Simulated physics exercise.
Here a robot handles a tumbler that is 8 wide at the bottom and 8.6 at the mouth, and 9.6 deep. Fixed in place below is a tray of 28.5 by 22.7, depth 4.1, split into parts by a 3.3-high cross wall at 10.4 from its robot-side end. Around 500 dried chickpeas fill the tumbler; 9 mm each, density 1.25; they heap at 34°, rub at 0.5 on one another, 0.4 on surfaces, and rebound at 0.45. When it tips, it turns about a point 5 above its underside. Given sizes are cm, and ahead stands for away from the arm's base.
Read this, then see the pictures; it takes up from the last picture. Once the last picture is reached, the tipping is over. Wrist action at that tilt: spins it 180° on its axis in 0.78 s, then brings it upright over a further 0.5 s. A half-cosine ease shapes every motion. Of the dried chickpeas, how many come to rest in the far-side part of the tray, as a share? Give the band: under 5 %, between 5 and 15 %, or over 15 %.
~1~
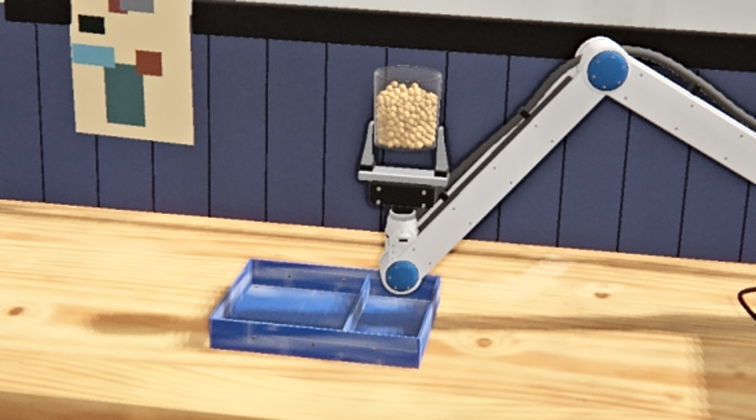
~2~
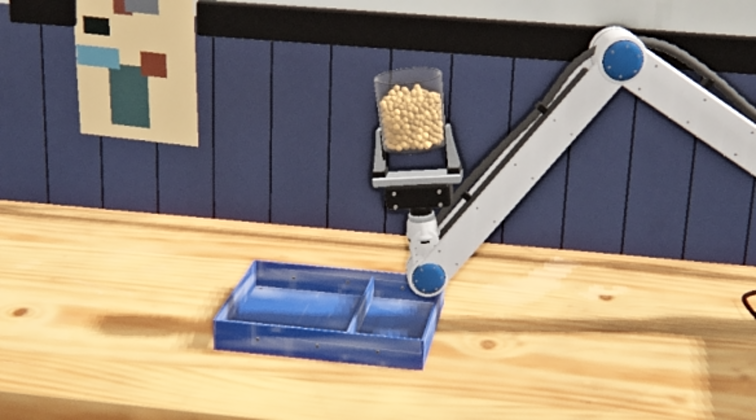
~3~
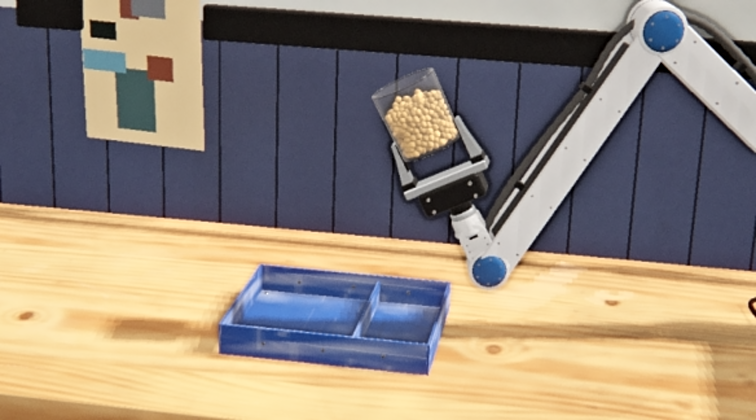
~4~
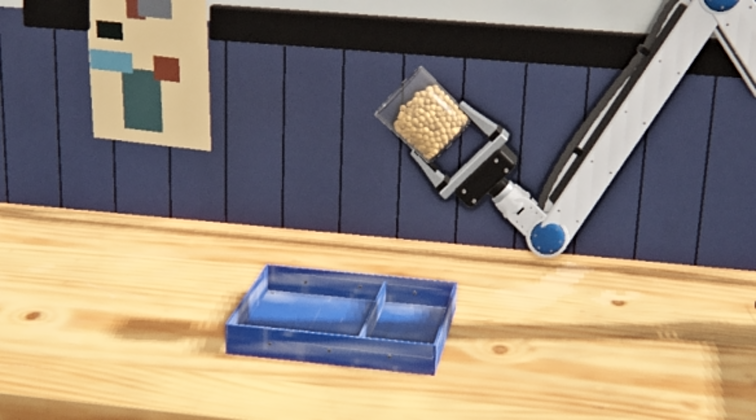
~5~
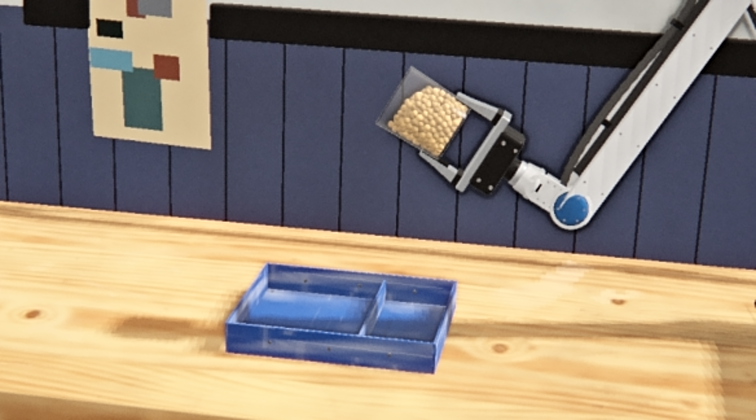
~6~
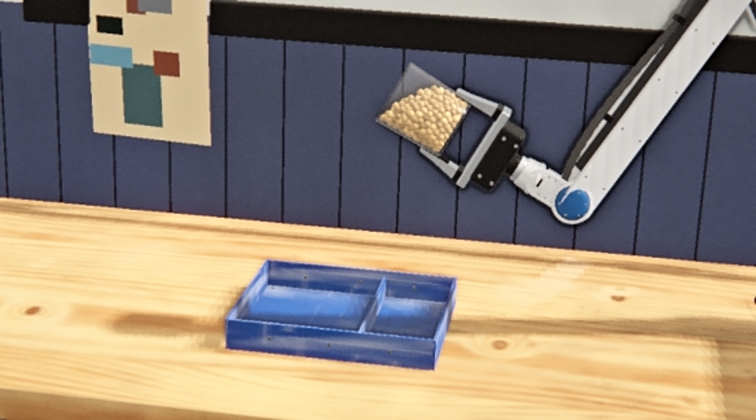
The share is under 5 %.
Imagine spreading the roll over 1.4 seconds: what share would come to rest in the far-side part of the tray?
That would give near 5 in a hundred.
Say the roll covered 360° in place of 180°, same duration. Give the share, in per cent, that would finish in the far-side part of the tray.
I'd expect some 0 per cent.
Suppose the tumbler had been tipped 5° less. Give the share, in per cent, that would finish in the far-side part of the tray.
Then roughly 0 per cent.
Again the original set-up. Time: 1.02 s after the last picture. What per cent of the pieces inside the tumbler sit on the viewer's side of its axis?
55 per cent or thereabouts.
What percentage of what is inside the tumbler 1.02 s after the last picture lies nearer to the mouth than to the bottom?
Near 35 per cent lies in the mouth half.
Then, 0.51 s after the last picture, tipped 62°, highest piece 37 above the table; 498 in the tumbler, 1 in flight or on a rim.
Then, 1.02 s after the last picture, tipped 32°, highest piece 36 above the table; 497 in the tumbler, 2 in the far-side part.
Then, 1.48 s after the last picture, upright, highest piece 37 above the table; 497 in the tumbler, 2 in the far-side part.
Then, 2.18 s after the last picture, upright, highest piece 37 above the table; 497 in the tumbler, 2 in the far-side part.
Final count, 497 in the tumbler, 2 in the far-side part. That is 0 % in the far-side part of the tray.
